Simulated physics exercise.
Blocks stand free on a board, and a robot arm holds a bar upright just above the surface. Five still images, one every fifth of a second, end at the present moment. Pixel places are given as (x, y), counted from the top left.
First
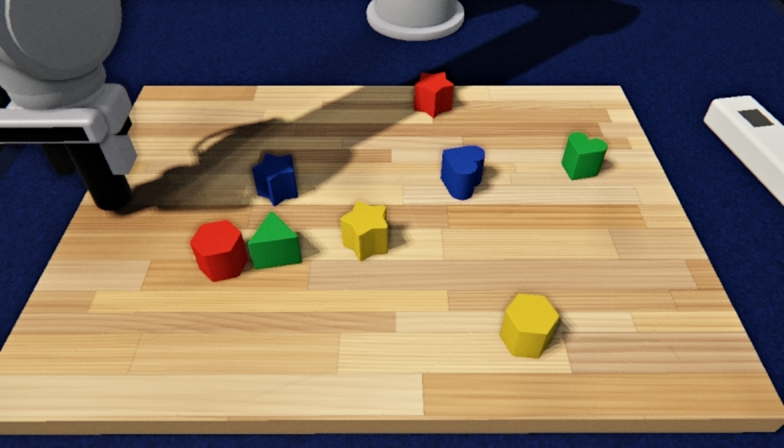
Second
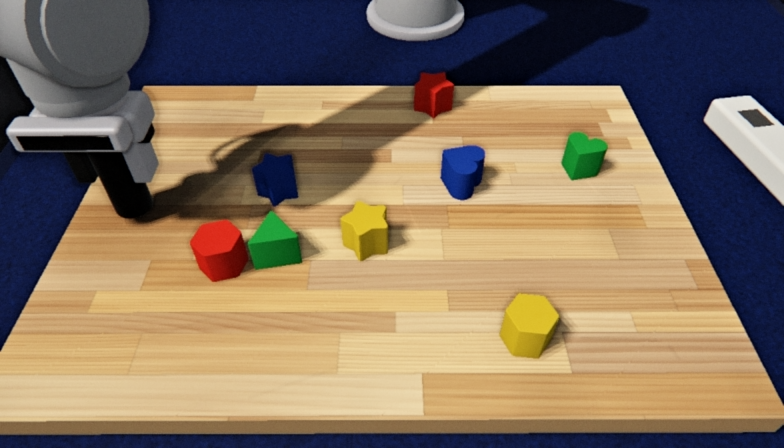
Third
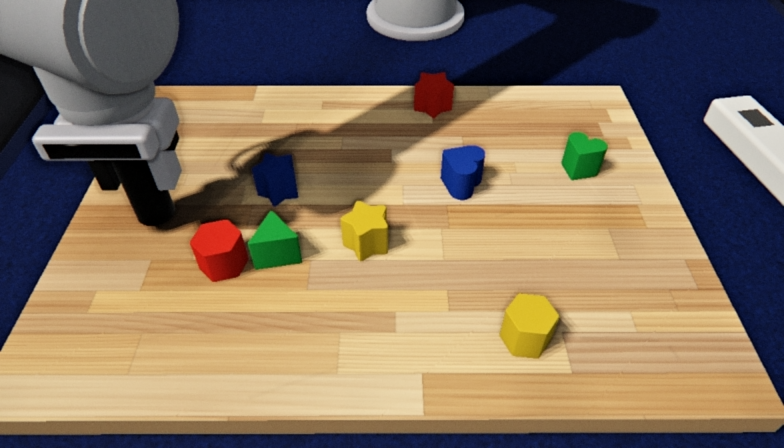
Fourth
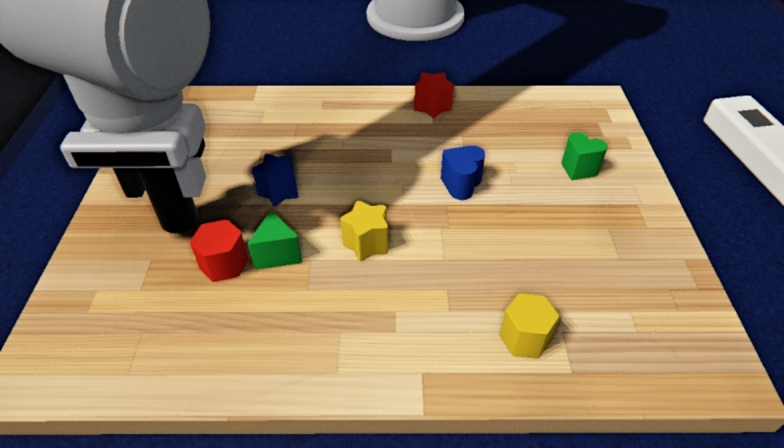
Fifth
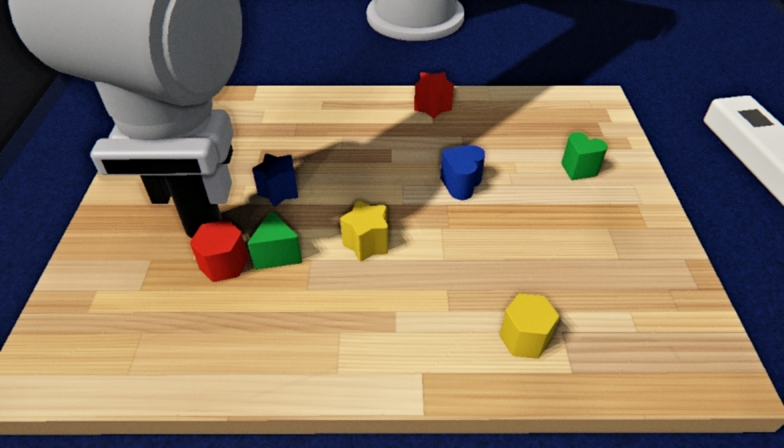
A robot arm moves its dark bar rightward to the red hexagon while the blocks stay still.
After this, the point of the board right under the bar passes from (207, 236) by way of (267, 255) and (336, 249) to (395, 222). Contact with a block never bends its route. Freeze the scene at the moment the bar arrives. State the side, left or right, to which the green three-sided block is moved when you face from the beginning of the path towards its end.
Shifts right.
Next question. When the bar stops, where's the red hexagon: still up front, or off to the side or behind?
It slips out to the side or back.
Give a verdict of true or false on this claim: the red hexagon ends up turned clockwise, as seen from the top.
The statement is true.
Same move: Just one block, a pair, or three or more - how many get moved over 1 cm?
The answer is three or more blocks, counting only moves over 1 cm.
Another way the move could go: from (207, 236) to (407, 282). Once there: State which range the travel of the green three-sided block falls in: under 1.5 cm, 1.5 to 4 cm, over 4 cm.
It will move more than 4 cm.
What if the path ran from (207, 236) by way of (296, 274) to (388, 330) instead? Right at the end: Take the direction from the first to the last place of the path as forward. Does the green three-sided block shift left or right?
Shifted left.
The first path, step by step. One third of the way, bar (266, 246); red hexagon (229, 256), turned 35° clockwise; green three-sided block (294, 236).
Two thirds of the way, bar (335, 240); red hexagon (229, 256), turned 35° clockwise; green three-sided block (349, 245), turned 30° clockwise; yellow star (376, 215).
At the end, bar (395, 213); red hexagon (229, 256), turned 35° clockwise; green three-sided block (350, 245), turned 35° clockwise; blue star still; yellow star (426, 210), turned 75° clockwise.
